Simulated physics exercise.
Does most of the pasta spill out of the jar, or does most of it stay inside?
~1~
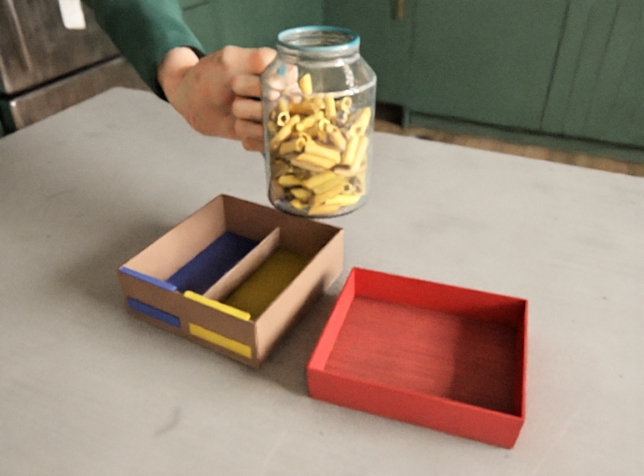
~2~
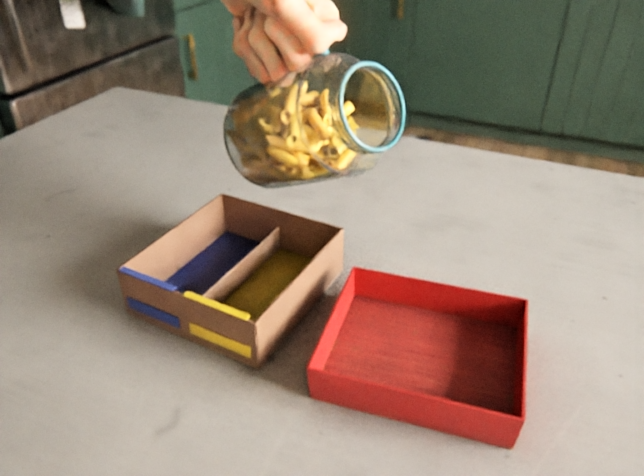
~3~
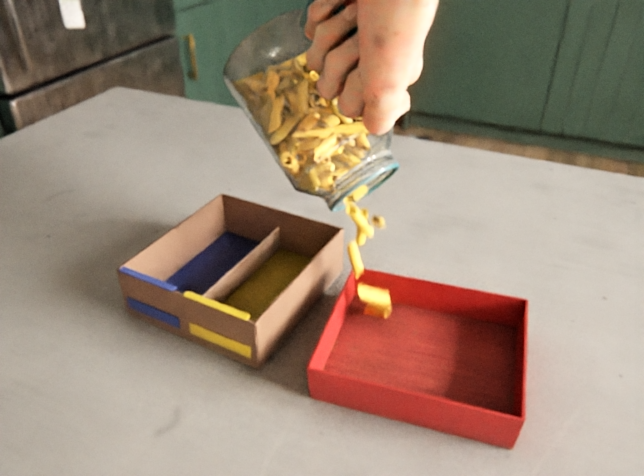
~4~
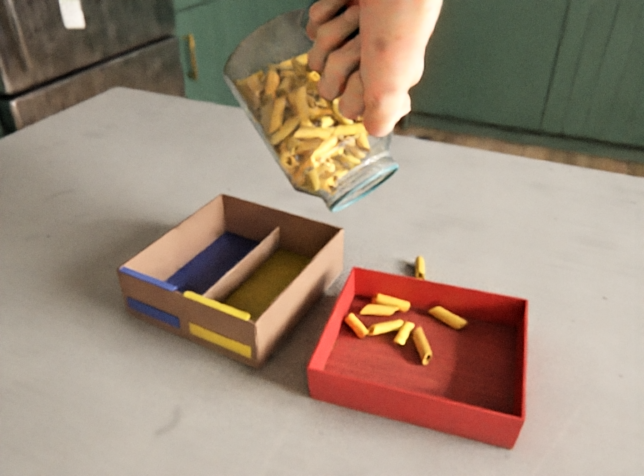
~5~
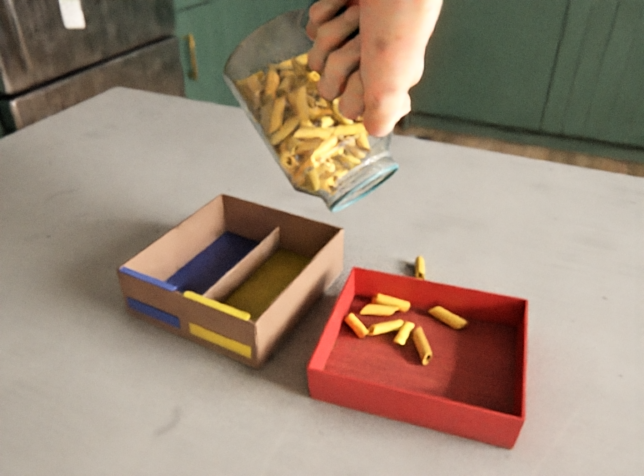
Most of the pasta stays inside the tilted jar. Only a few pieces land in the red tin, one lies on the table behind it, and the blue and yellow sections stay empty.
